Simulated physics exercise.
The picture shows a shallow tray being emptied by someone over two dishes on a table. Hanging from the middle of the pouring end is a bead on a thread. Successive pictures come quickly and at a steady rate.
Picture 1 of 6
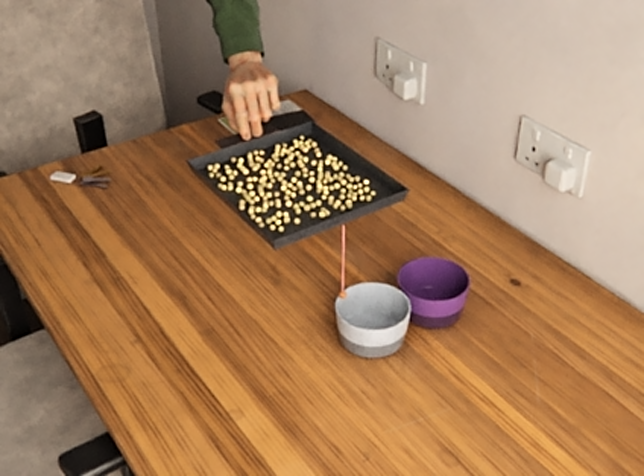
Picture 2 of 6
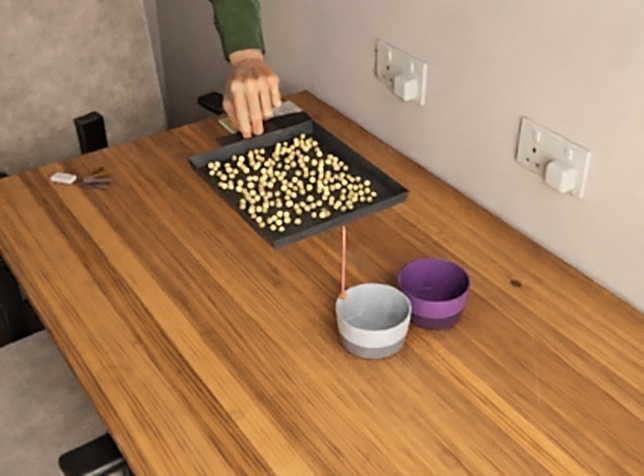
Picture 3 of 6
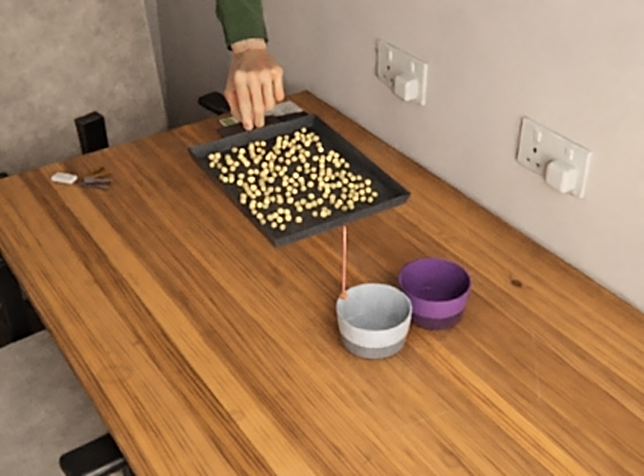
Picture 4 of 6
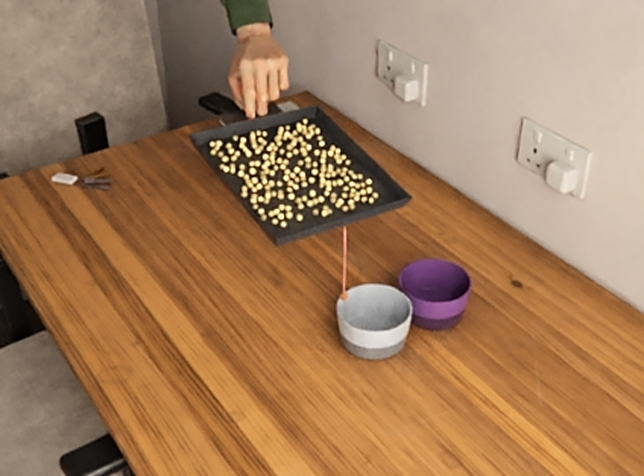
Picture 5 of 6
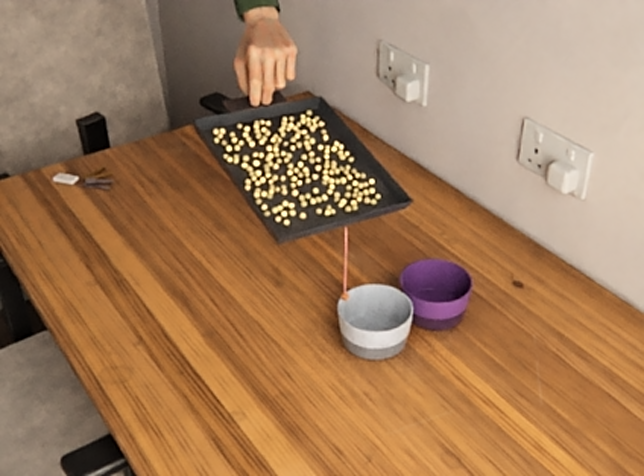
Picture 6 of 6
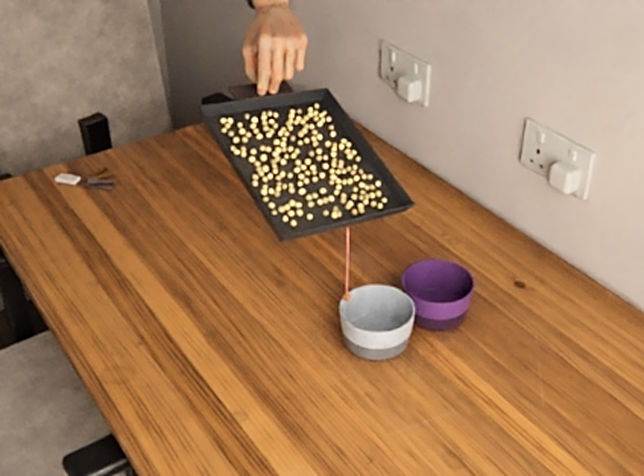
A dark, shallow tray scattered with pale yellow soya beans is held by one hand above a wooden table, seen from above at an angle beside a pale wall with two sockets. Below its near end, where a reddish thread hangs, sit a grey bowl on the left and a purple one on the right. The green-sleeved arm gradually lifts the far end, steepening the tray, while the bowls and view stay nearly still.
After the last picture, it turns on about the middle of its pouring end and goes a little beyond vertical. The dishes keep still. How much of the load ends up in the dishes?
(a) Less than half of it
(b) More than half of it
b.
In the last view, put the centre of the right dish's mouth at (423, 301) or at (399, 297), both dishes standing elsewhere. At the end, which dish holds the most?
The right of the pair the first time, the right of the pair the second.
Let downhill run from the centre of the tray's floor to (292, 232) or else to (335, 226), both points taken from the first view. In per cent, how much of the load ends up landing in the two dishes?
For the first it's near 0 %, for the second near 30 %.
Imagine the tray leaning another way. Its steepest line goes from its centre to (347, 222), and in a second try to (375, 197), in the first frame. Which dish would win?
One gives the leftmost dish and two gives the rightmost dish.
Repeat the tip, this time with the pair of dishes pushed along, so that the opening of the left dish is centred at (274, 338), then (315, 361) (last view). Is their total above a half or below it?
Taking the places in turn, it's shy of half and then shy of half.
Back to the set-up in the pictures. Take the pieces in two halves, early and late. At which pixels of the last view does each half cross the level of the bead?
Around (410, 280) first; around (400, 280) second.
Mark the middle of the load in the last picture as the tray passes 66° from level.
Somewhere about pixel (385, 214).
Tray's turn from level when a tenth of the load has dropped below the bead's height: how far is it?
About 70° of tilt.
Soon, tray tipped steeply; most on the tray; a stray few in the right dish; a stray few outside both; about a quarter in the air.
A while on, tray tipped past a quarter turn; a small part on the tray; about a quarter in the left dish; about a third in the right dish; a small part outside both; about a quarter in the air.
Towards the end, tray tipped past a quarter turn; about a third in the left dish; about a third in the right dish; about a quarter outside both; a stray few in the air.
Finally, tray tipped past a quarter turn; about a third in the left dish; about a third in the right dish; about a quarter outside both; a stray few in the air.
